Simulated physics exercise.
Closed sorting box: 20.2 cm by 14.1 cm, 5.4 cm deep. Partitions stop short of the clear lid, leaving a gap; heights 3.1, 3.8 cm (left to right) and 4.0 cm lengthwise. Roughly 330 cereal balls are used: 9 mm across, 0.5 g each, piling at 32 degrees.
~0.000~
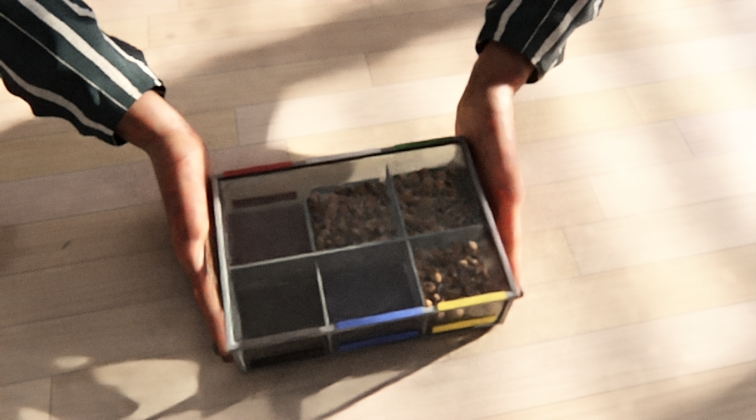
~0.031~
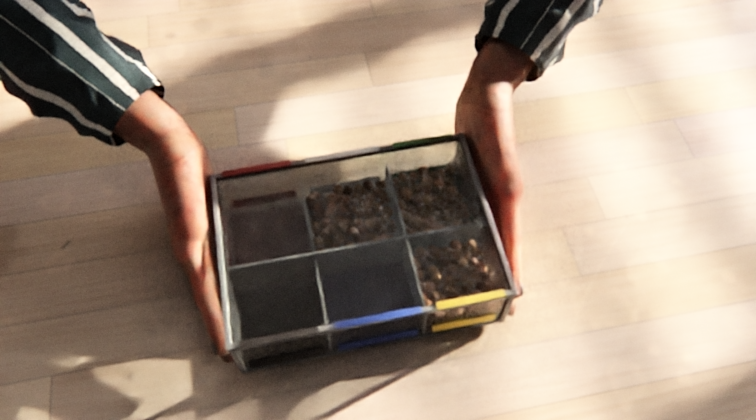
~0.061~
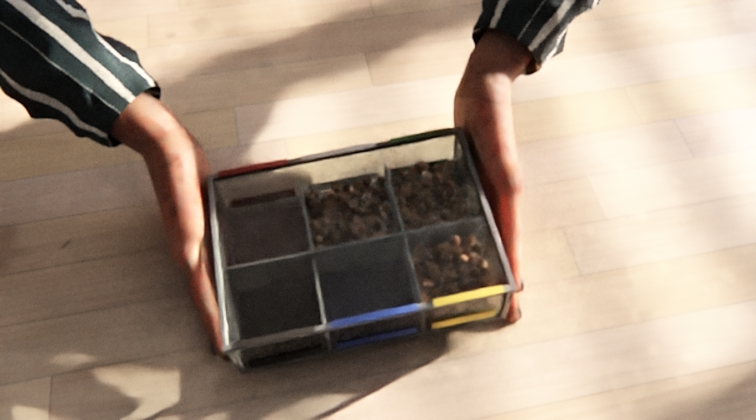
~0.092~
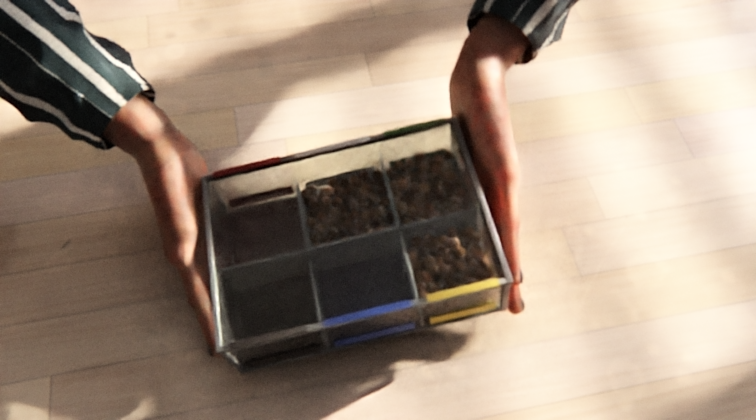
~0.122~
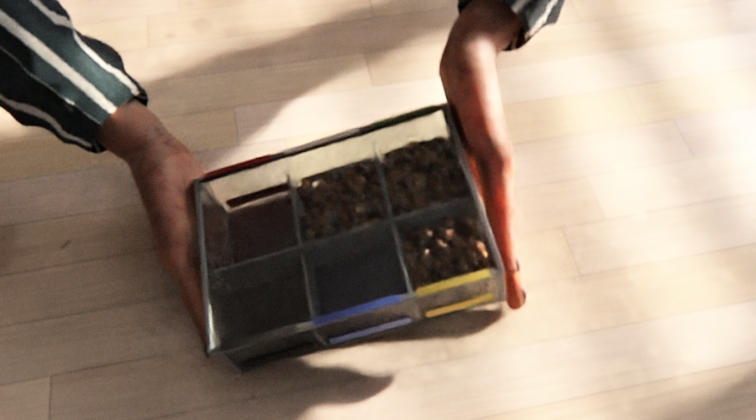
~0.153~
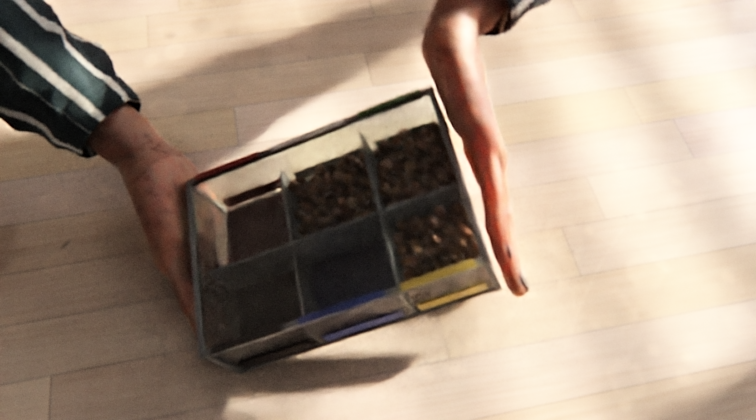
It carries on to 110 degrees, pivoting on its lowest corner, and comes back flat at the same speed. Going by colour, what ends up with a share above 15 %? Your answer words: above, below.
Red - above; blue - below; green - above; yellow - above; white - below; black - below.
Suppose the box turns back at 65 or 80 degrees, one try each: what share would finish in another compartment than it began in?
I'd put them near 15 and 30 percent in that order.
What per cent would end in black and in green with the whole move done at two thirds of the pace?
Result in per cent: Black 10; green 25.
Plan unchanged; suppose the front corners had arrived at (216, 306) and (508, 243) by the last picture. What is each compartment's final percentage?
Each compartment ends with this per cent: Red 5, blue 0, green 40, yellow 25, white 30 and black 0.
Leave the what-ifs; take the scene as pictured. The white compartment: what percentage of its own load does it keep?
10 %.
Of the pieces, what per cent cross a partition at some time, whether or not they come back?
Estimate: Near 45 %.
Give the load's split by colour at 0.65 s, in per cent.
Red 15 %, blue 0 %, green 30 %, yellow 30 %, white 25 %, black 0 %.
Then, at 0.65 s, tilt 110 degrees; red 15 %, green 30 %, yellow 30 %, white 25 %.
After 0.99 s, tilt 46 degrees; red 30 %, green 30 %, yellow 25 %, white 5 %, black 10 %.
Then, at 1.41 s, tilt 0 degrees; red 30 %, green 30 %, yellow 25 %, white 5 %, black 10 %.
By 1.8 s all is still; red 30 %, blue 0 %, green 30 %, yellow 25 %, white 5 %, black 10 %.
